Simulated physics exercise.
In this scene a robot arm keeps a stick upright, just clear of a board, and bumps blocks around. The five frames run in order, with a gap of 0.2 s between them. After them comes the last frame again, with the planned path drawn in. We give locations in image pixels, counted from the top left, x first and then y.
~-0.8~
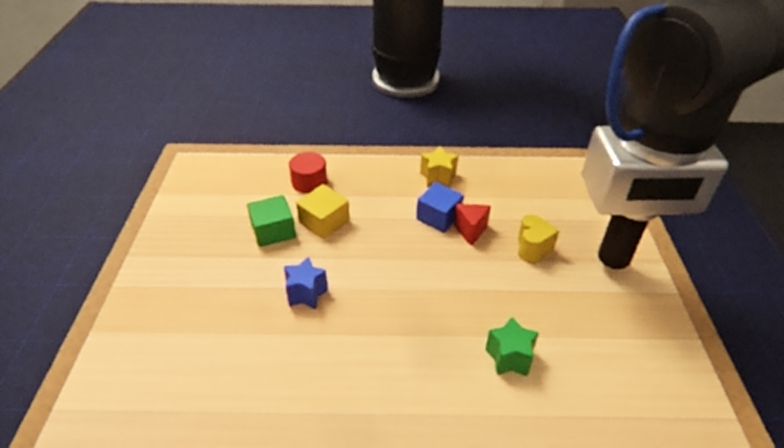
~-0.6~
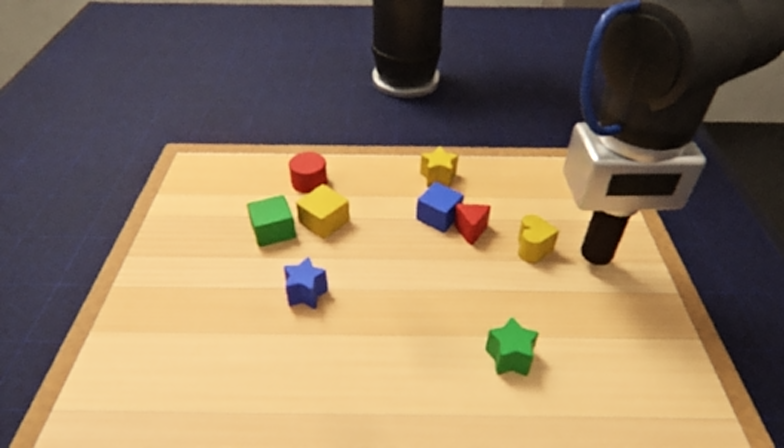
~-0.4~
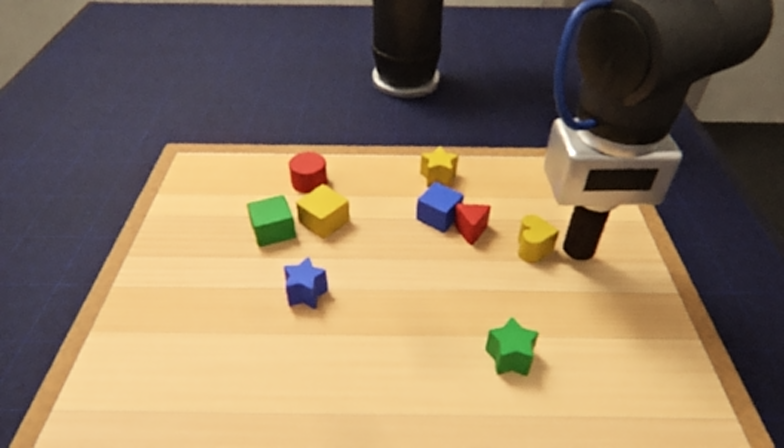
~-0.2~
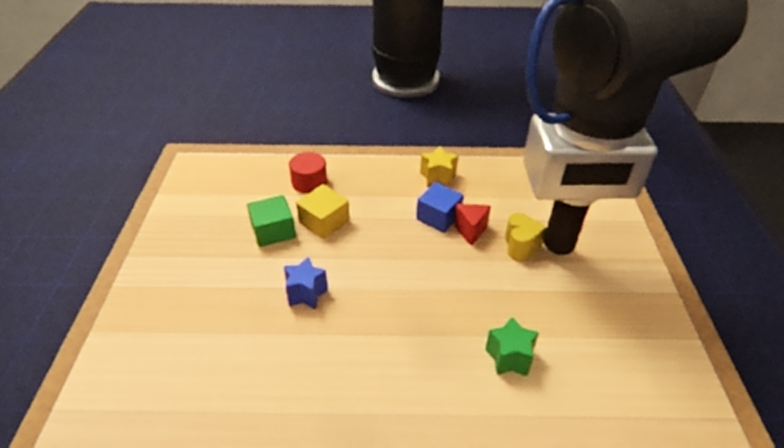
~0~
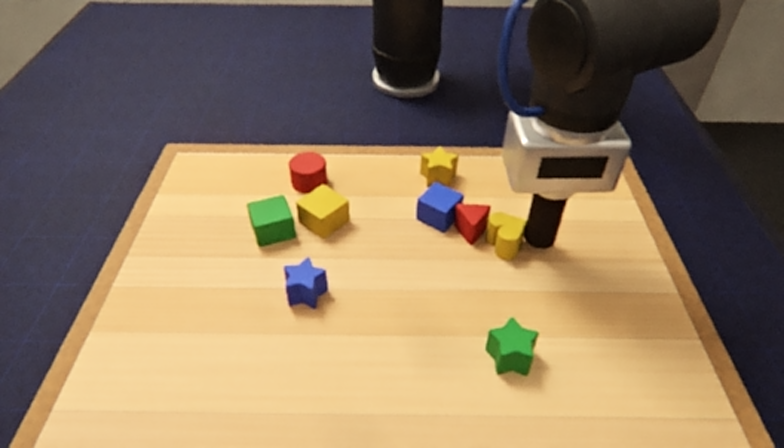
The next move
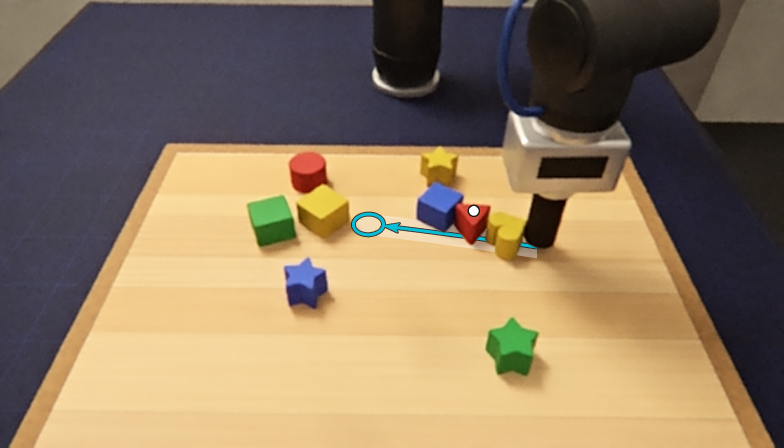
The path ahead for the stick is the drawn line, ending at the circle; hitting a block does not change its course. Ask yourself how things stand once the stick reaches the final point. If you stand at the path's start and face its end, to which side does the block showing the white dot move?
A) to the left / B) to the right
B - to the right.
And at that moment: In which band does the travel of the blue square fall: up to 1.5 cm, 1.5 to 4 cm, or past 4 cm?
Over 4 cm.
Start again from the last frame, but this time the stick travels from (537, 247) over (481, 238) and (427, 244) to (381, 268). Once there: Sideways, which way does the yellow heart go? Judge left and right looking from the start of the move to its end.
To the path's left.
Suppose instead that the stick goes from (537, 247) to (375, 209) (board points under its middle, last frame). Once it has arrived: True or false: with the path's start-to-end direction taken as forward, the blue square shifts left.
False.
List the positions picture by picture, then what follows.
In the first frame, tip of the stick (613, 259), middles of tops, yellow square (322, 201), blue square (441, 196), red triangular piece (474, 211), yellow heart (538, 228).
In the second frame, stick (596, 255), nothing pushed.
In the third frame, stick (578, 250), nothing pushed.
In the fourth frame, stick (559, 245), yellow heart (525, 226).
In the fifth frame, stick (539, 239), yellow square (322, 201), blue square (441, 196), red triangular piece (474, 211), yellow heart (508, 224).
The line goes in a line from (537, 247) to (368, 224); the dot is on the red triangular piece.
The first path, step by step. One third of the way, stick (479, 230); blue square (427, 189); red triangular piece (446, 209), turned 45° clockwise; yellow heart (458, 232), turned 60° anticlockwise.
Two thirds of the way, stick (424, 223); blue square (404, 174), turned 30° clockwise; red triangular piece (400, 194), turned 90° clockwise; yellow heart (439, 235), turned 105° anticlockwise.
At the end, stick (368, 216); yellow square unmoved; blue square (401, 172), turned 50° clockwise; red triangular piece (371, 187), turned 190° clockwise; yellow heart (439, 235), turned 105° anticlockwise.
